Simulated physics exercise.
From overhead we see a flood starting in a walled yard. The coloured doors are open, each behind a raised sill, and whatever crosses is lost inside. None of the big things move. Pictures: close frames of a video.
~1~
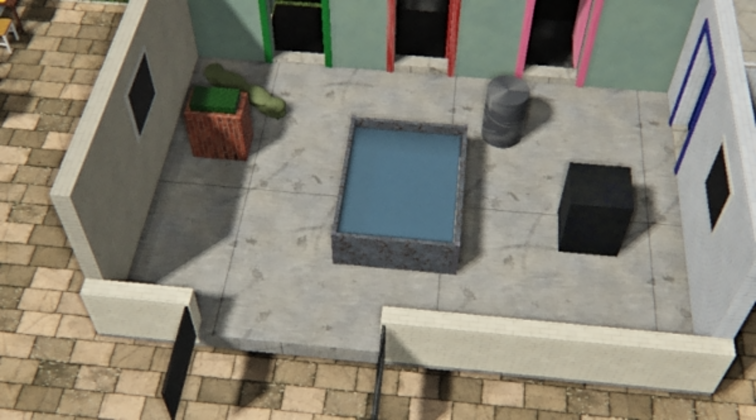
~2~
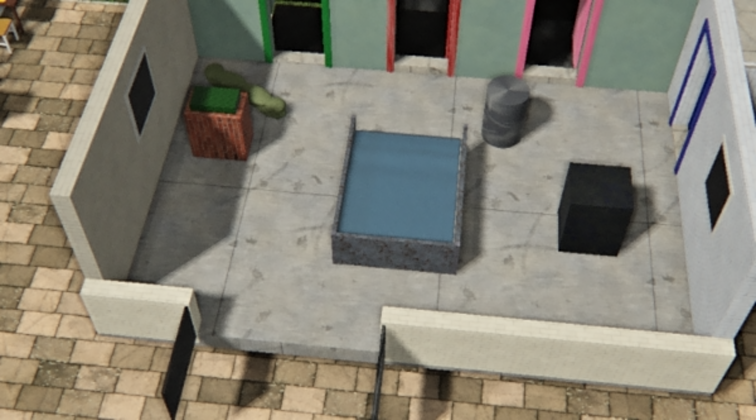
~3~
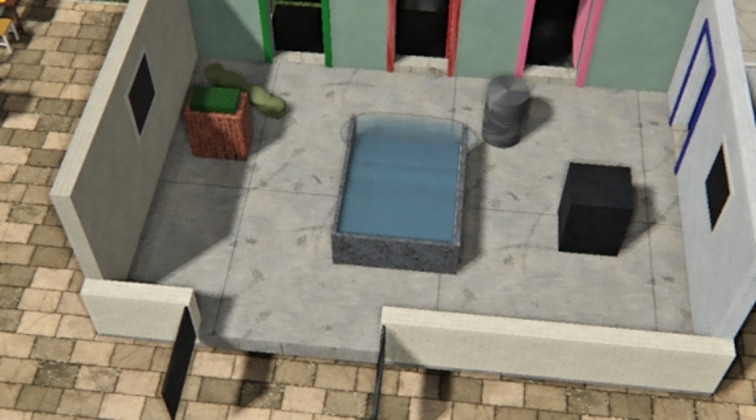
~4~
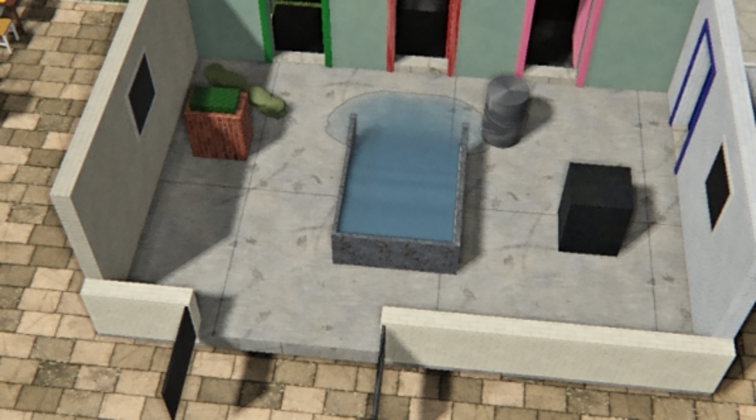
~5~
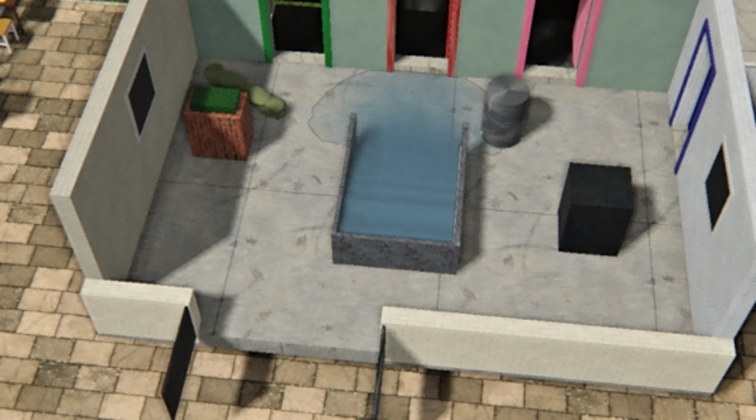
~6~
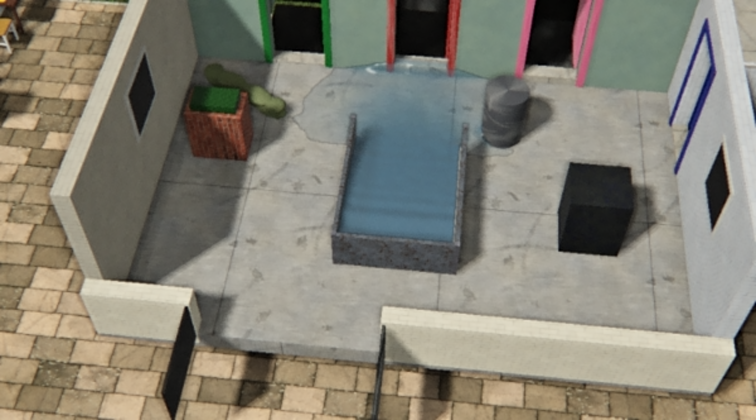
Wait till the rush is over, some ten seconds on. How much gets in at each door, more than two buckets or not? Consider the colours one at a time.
The red door gets more than two; the pink door gets two buckets or less; the green door gets more than two; the blue door gets more than two.
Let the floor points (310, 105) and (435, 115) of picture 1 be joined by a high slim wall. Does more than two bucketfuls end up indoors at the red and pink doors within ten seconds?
Door by door: Red does not exceed the limit, pink does not exceed the limit.
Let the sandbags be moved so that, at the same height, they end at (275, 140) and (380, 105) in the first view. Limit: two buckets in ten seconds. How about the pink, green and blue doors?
Going through them, the pink door falls short of it, then the green door falls short of it, and finally the blue door tops it.
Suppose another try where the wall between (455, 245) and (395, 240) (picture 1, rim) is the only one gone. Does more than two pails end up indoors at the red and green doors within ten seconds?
The red door remains below and the green door remains below.
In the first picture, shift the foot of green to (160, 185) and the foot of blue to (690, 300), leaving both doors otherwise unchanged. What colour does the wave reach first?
The answer is the one in red.
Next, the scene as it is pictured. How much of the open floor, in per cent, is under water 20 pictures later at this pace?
My best guess is some 40 %.
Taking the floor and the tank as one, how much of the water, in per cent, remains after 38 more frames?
Near 82 percent, give or take.
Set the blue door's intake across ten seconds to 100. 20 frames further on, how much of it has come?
I make it 25 per cent.
A moment on, water covers 20 % of the floor; the red door over two buckets in, the pink door wet at the sill, nothing in, the green door wet at the sill, nothing in, the blue door not reached.
Next, water covers 25 % of the floor; the red door far over two buckets in, the pink door wet at the sill, nothing in, the green door under two buckets in, the blue door not reached.
Then, water covers 40 % of the floor; the red door far over two buckets in, the pink door wet at the sill, nothing in, the green door over two buckets in, the blue door under two buckets in.
Later, water covers 75 % of the floor; the red door far over two buckets in, the pink door wet at the sill, nothing in, the green door far over two buckets in, the blue door over two buckets in.
In the end, water covers 95 % of the floor; the red door far over two buckets in, the pink door wet at the sill, nothing in, the green door far over two buckets in, the blue door over two buckets in.
